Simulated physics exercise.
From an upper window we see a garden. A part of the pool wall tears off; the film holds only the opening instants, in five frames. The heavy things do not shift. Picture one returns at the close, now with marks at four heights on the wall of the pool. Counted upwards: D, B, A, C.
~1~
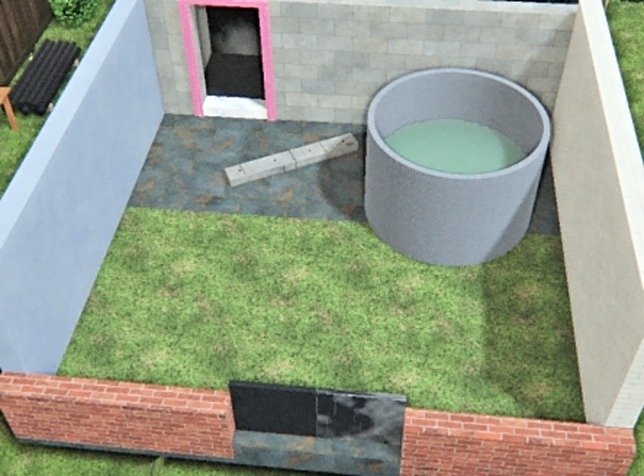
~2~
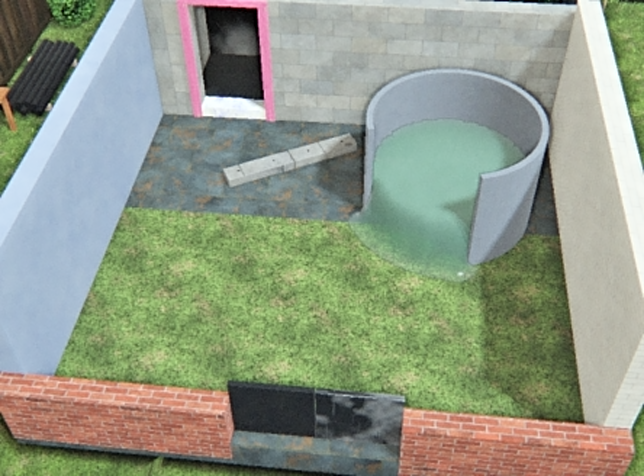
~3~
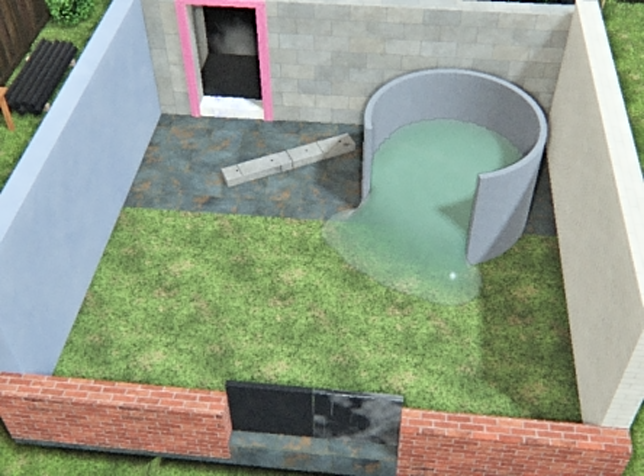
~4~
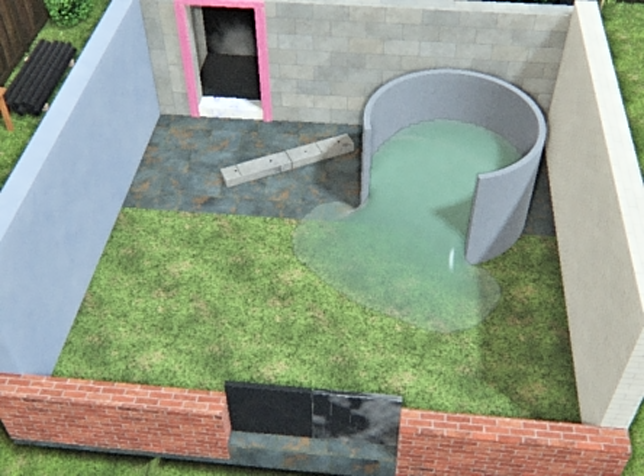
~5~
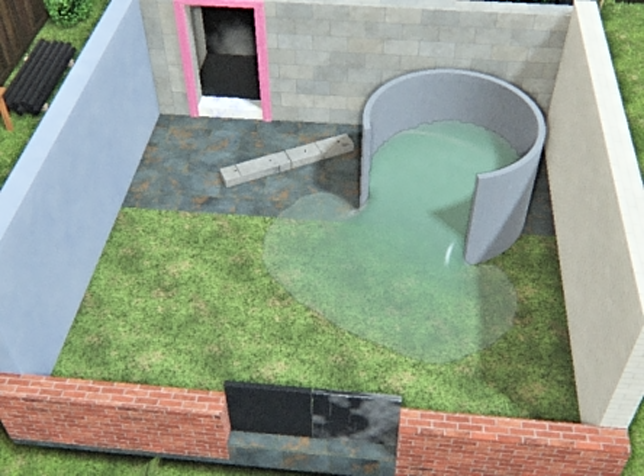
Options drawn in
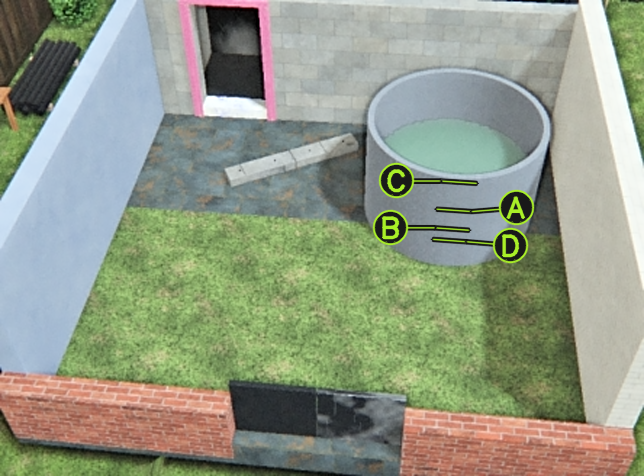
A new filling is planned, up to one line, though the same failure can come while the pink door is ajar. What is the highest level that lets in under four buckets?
The answer is level A.
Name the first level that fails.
Level C.
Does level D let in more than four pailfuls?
No.
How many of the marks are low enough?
Three.
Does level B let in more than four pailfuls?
No, that is safe.
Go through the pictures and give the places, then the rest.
Water in the pool at rest, its middle at (452, 166); foot of the pink doorway at (236, 117); shut gate at (317, 397).
Water covers 2 % of the ground and shows as far out as (358, 215).
Water covers 5 % of the ground and shows as far out as (467, 295).
Water covers 10 % of the ground and shows as far out as (304, 227).
Water covers 17 % of the ground and shows as far out as (443, 354).
On the marked copy, A at (454, 210); B at (451, 229); C at (458, 182); D at (450, 240); from the bottom up D, B, A, C.
For level A, a splash gets over, under a bucket.
For level B, nothing gets over.
For level C, about 9 bucketfuls get in.
For level D, nothing gets over.
